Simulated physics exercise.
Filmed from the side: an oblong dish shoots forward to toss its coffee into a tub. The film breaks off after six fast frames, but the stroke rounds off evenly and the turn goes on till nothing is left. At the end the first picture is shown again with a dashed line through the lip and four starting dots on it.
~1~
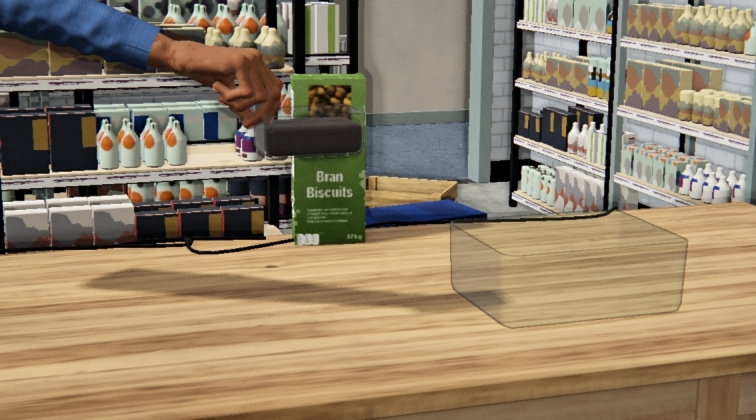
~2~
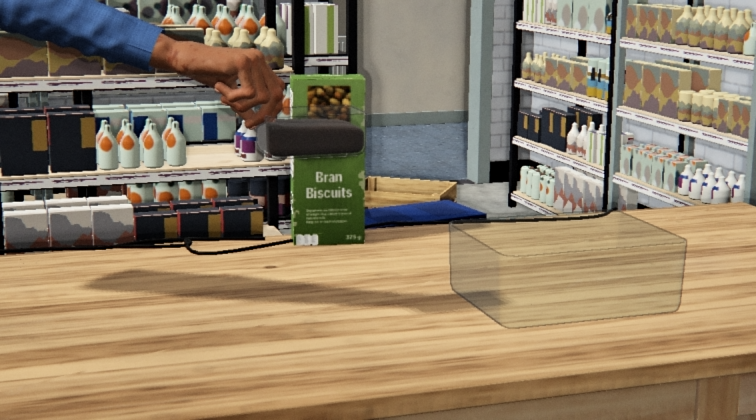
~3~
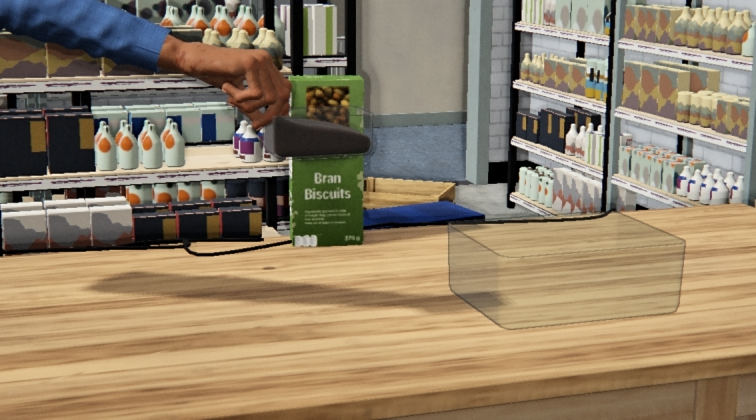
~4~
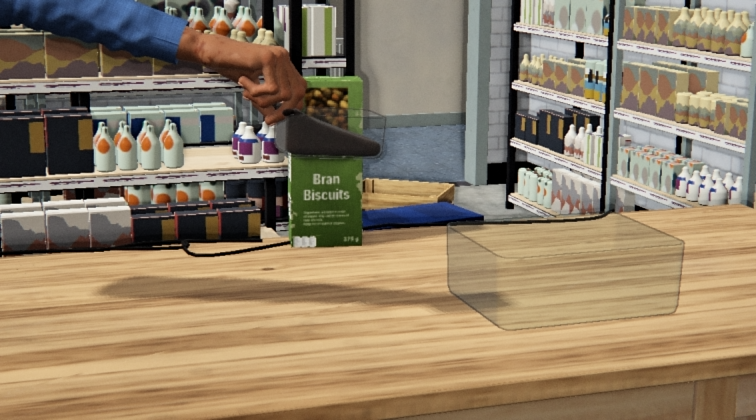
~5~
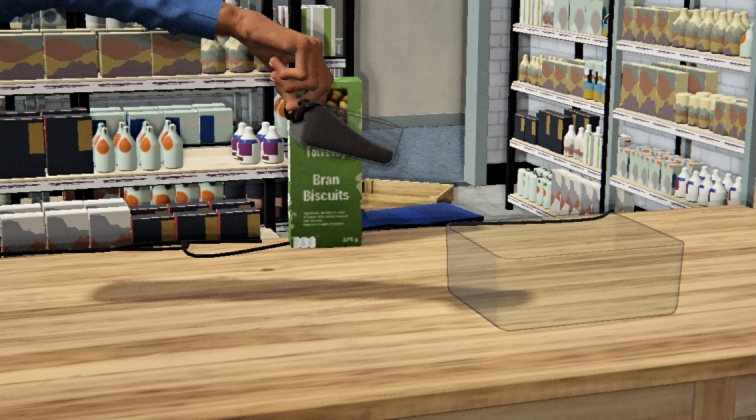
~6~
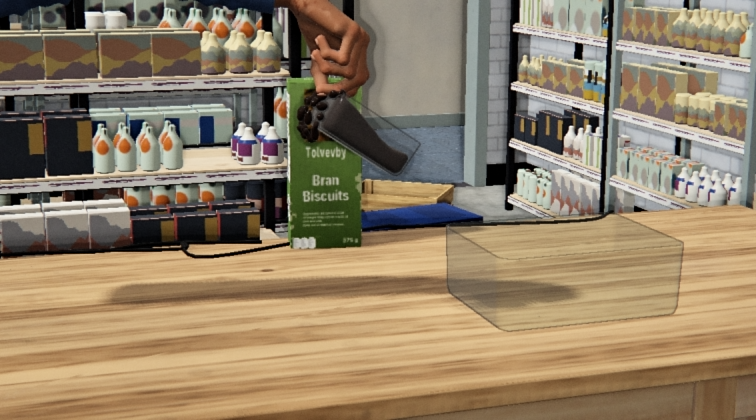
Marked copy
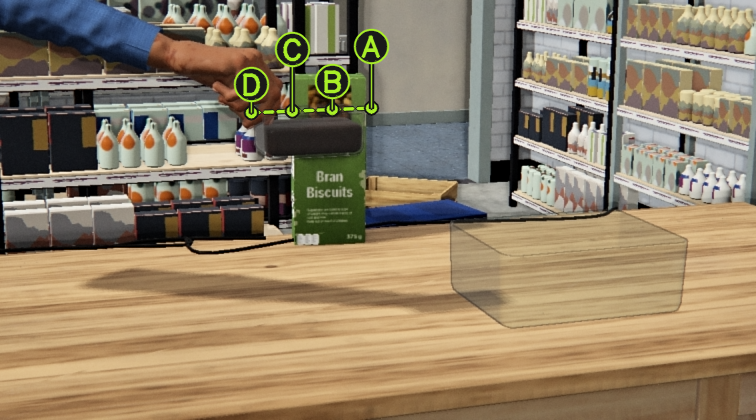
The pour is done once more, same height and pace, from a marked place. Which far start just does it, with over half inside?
I would pick place C.
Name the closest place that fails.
It is D.
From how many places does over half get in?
Three.
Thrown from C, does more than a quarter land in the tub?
Yes, clearly.
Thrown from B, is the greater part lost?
No.
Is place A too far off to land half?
No.
In lime, A at (371, 108); B at (332, 109); C at (292, 111); D at (251, 112).
For place A, about 74 % lands in the tub, 9 % falls short and 18 % goes beside or beyond.
For place B, about 78 % lands in the tub, 11 % falls short and 11 % goes beside or beyond.
For place C, about 71 % lands in the tub, 22 % falls short and 7 % goes beside or beyond.
For place D, about 10 % lands in the tub, 85 % falls short and 5 % goes beside or beyond.
